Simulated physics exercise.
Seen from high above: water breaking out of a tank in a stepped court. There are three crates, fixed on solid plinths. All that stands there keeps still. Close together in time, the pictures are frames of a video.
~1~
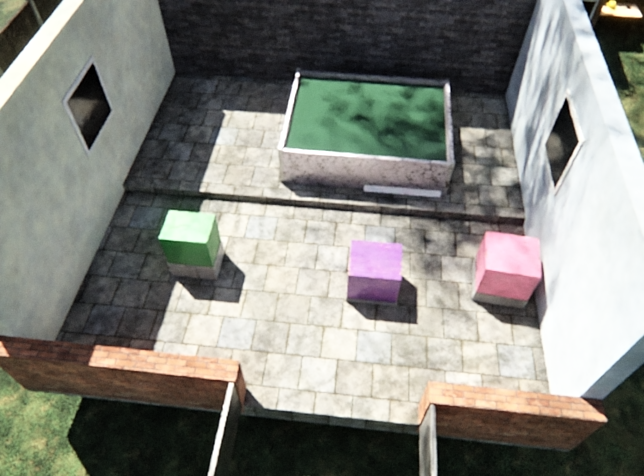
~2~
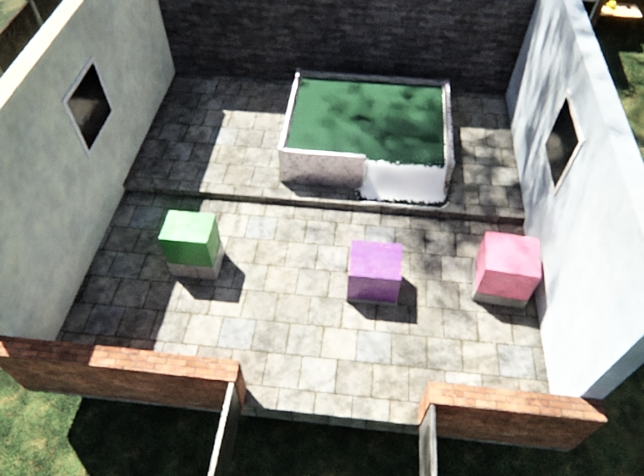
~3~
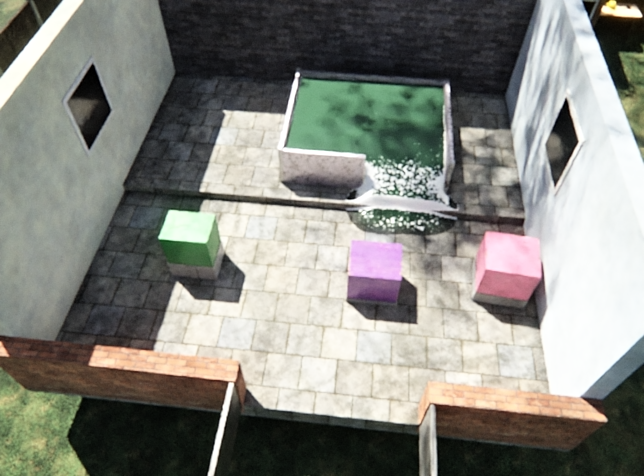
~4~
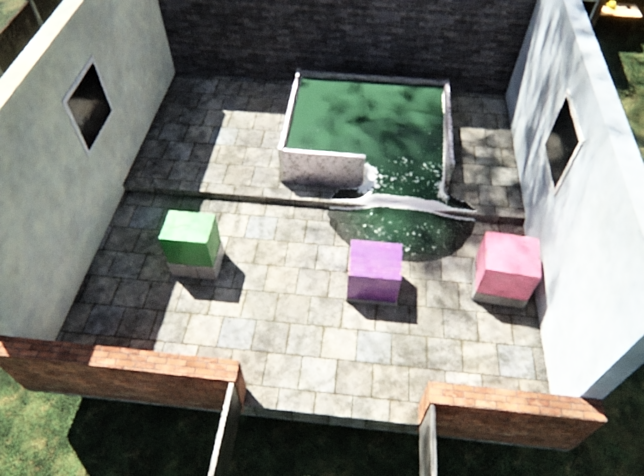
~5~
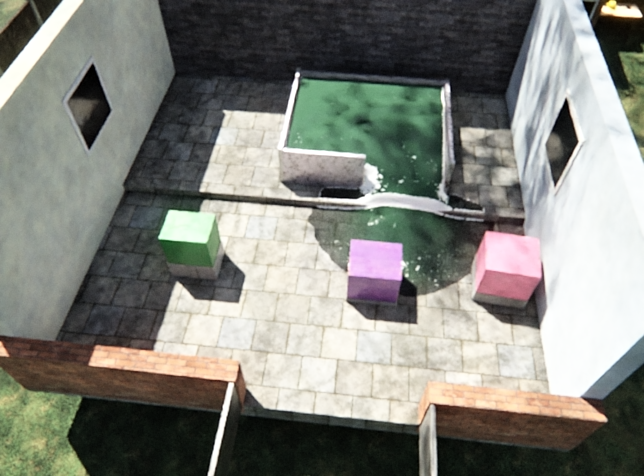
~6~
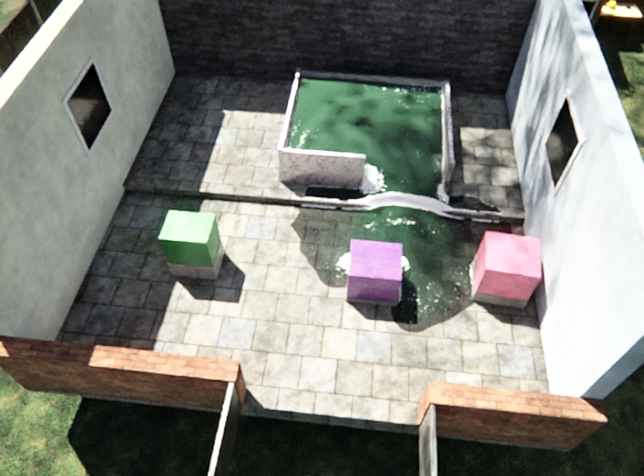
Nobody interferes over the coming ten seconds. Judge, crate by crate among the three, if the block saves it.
In the end the purple crate is exposed. The green crate is protected. The pink crate is exposed.
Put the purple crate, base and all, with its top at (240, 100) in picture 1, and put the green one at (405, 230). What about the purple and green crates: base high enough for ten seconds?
I'd bet the purple one stays clear and the green one is inundated.
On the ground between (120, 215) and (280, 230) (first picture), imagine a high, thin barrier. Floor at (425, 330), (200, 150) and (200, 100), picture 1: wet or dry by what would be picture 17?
One by one: Soaked, spared, spared.
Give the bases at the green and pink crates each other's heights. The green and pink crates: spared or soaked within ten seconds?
After ten seconds the green crate is unaffected, and the pink crate is swamped.
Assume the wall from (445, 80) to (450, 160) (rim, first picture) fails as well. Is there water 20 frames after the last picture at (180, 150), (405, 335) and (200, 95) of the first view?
Read off point by point, the answer is not soaked, soaking, soaking.
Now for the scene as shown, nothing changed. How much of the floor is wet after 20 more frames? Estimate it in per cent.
Roughly 50 %.
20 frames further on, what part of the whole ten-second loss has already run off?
Near 15 in a hundred.
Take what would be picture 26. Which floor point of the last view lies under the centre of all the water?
The water centres close to (373, 222).
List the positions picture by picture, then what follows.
The first picture shows the tank at (369, 117) is whole and still.
In the second picture, the front is at (443, 200), out from the gap at (404, 179).
In the third picture, water pours out at (403, 181) and has run to (363, 226).
In the fourth picture, water pours out at (403, 182) and has run to a hidden place.
In the fifth picture, water pours out at (403, 182) and has run to (414, 290).
In the sixth picture, the front is at (418, 325), out from the gap at (403, 182).
A moment on, water covers 25 % of the floor; the purple crate water round its plinth, the green crate not reached, the pink crate water round its plinth.
Next, water covers 35 % of the floor; the purple crate water round its plinth, the green crate water round its plinth, the pink crate water round its plinth.
Then, water covers 50 % of the floor; the purple crate water round its plinth, the green crate water round its plinth, the pink crate water round its plinth.
Later, water covers 60 % of the floor; the purple crate water round its plinth, the green crate water round its plinth, the pink crate water round its plinth.
In the end, water covers 60 % of the floor; the purple crate was topped, the green crate stayed above the water, the pink crate was topped.
